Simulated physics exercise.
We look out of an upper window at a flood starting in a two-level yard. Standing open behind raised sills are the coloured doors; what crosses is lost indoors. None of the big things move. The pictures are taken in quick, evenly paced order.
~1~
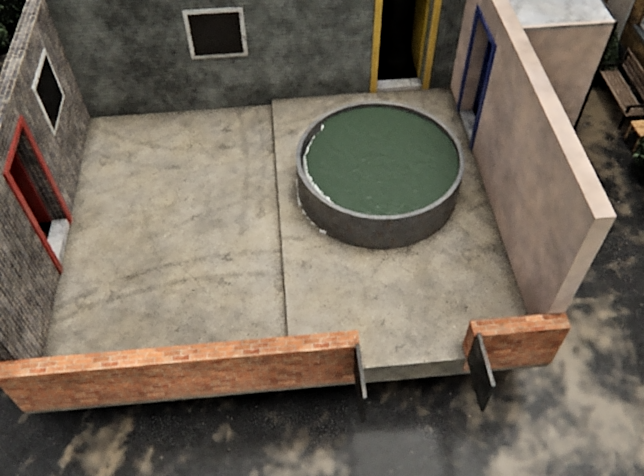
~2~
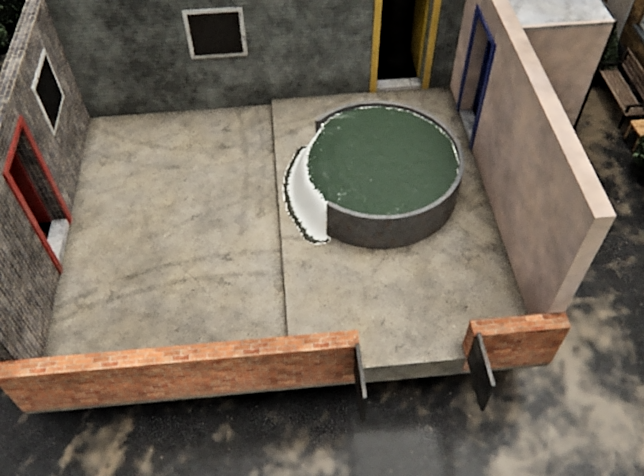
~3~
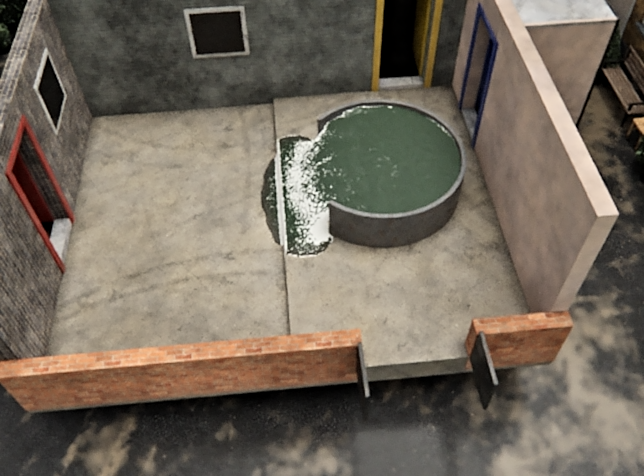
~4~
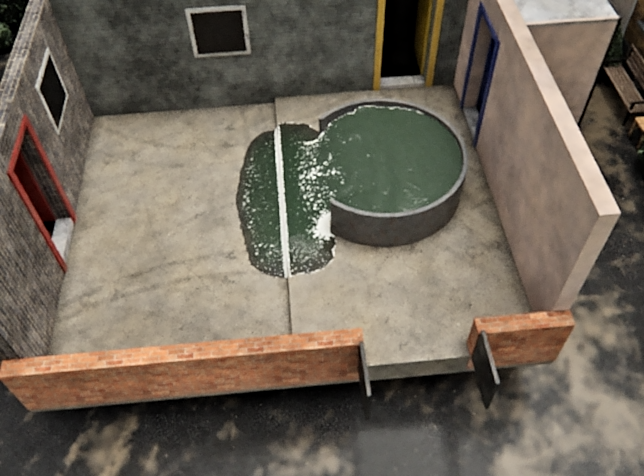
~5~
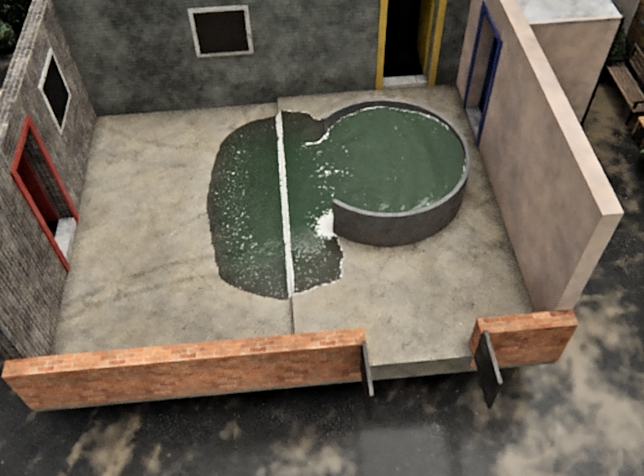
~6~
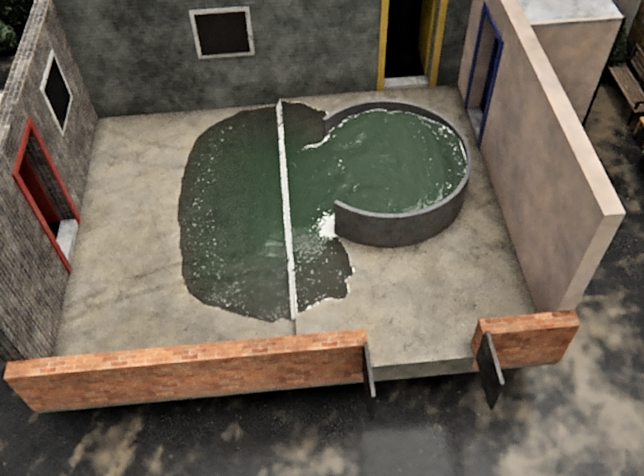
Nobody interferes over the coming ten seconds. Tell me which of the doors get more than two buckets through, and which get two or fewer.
The yellow door does not top two buckets, the blue door does not top two buckets, the red door tops two buckets.
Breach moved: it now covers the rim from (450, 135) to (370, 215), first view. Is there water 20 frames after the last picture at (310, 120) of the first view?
Result: Reached.
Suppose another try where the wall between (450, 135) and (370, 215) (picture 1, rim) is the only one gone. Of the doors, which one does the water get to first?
It's the blue one.
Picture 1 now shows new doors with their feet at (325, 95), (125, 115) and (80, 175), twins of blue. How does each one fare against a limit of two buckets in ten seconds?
Taken in sequence, they go: Not exceeded, exceeded, exceeded.
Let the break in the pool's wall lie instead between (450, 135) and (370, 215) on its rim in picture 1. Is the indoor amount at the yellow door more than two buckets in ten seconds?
Well, the yellow door simply overshoots.
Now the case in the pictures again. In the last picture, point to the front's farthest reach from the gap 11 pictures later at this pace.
Approximate pixel: (50, 385).
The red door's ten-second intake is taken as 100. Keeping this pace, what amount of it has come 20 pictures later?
That comes out to 70 per cent by my count.
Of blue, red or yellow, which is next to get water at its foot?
That's the one in red.
A moment on, water covers 60 % of the floor; the yellow door not reached, the blue door not reached, the red door wet at the sill, nothing in.
Next, water covers 60 % of the floor; the yellow door not reached, the blue door not reached, the red door over two buckets in.
Then, water covers 60 % of the floor; the yellow door not reached, the blue door not reached, the red door far over two buckets in.
Later, water covers 75 % of the floor; the yellow door not reached, the blue door not reached, the red door far over two buckets in.
In the end, water covers 80 % of the floor; the yellow door wet at the sill, nothing in, the blue door wet at the sill, nothing in, the red door far over two buckets in.
